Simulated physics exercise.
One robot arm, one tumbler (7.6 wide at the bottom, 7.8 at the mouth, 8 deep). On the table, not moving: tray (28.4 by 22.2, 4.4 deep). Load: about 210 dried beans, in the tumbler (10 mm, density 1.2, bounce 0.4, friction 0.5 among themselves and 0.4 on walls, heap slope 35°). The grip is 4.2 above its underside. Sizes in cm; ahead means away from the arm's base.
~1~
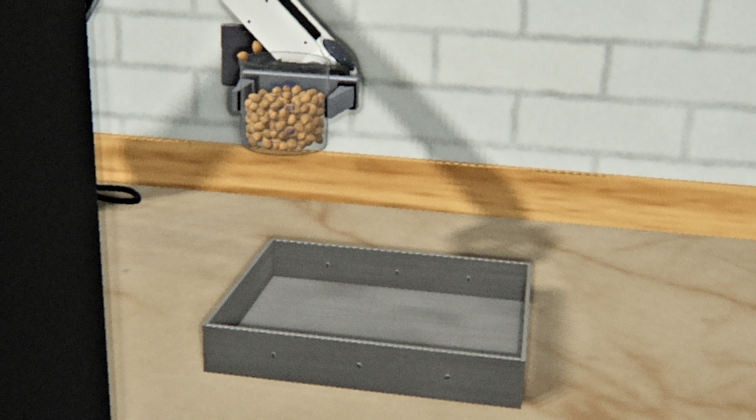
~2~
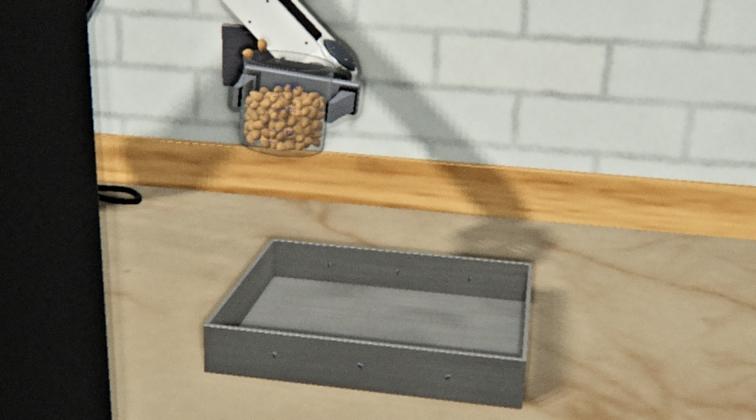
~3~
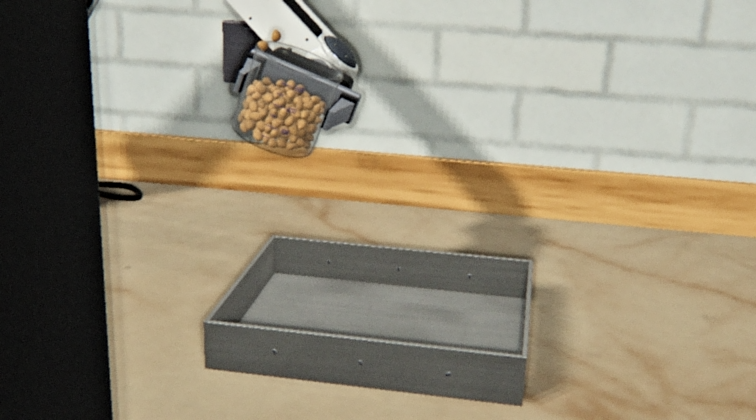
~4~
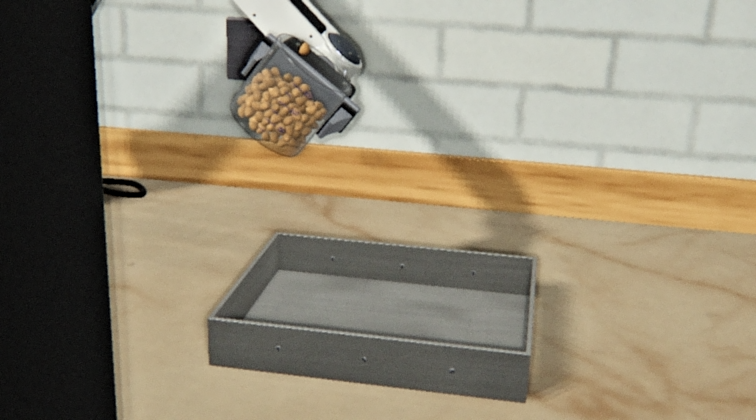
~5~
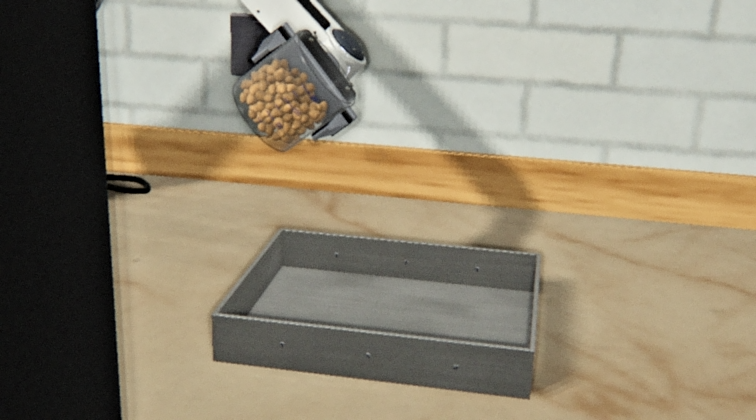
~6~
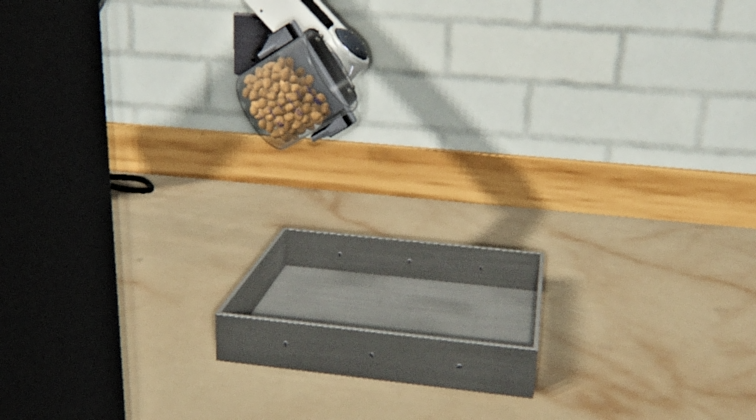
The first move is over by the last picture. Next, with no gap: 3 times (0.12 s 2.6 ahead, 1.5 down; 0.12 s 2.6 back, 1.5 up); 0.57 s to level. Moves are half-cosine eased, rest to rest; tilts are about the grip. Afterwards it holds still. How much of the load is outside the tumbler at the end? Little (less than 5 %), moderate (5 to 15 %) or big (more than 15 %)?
Outside the tumbler the share is little, less than 5 %.
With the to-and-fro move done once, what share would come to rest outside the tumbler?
In that case some 0 per cent.
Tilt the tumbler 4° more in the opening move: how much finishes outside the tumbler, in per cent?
Some 0 per cent.
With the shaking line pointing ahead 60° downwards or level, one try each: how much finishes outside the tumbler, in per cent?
About 0 and 5 per cent.
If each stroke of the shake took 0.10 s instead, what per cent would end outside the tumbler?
Then about 0 per cent.
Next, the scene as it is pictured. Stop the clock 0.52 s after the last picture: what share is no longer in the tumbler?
Near 0 per cent so far.
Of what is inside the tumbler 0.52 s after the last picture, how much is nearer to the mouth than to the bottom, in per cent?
Roughly 25 per cent.
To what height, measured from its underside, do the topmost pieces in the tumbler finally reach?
Roughly 7.5 cm.
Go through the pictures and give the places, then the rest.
In the first picture, tumbler middle at (285, 104), level; upper third of the load around (286, 102), from x 245 to 320, top at y 45; 212 in the tumbler.
In the second picture, tumbler middle at (285, 105), tilted 5° forward; upper third of the load around (285, 103), from x 250 to 320, top at y 45.
In the third picture, tumbler middle at (286, 101), tilted 19° forward; upper third of the load around (276, 98), from x 245 to 320, top at y 35.
In the fourth picture, tumbler middle at (289, 98), tilted 37° forward; upper third of the load around (274, 91), from x 240 to 320, top at y 50.
In the fifth picture, tumbler middle at (293, 93), tilted 51° forward; upper third of the load around (276, 83), from x 245 to 325, top at y 65.
In the sixth picture, tumbler middle at (296, 93), tilted 56° forward; upper third of the load around (277, 81), from x 245 to 325, top at y 60; 212 in the tumbler.
Then, 0.52 s after the last picture, tilted 56° forward, highest piece 25 above the table; 211 in the tumbler, 1 in the tray.
Then, 1.03 s after the last picture, tilted 24° forward, highest piece 25 above the table; 211 in the tumbler, 1 in the tray.
Then, 1.49 s after the last picture, level, highest piece 26 above the table; 211 in the tumbler, 1 in the tray.
Then, 2.54 s after the last picture, level, highest piece 26 above the table; 211 in the tumbler, 1 in the tray.
Final count, 211 in the tumbler, 1 in the tray. That is 0 % outside the tumbler.
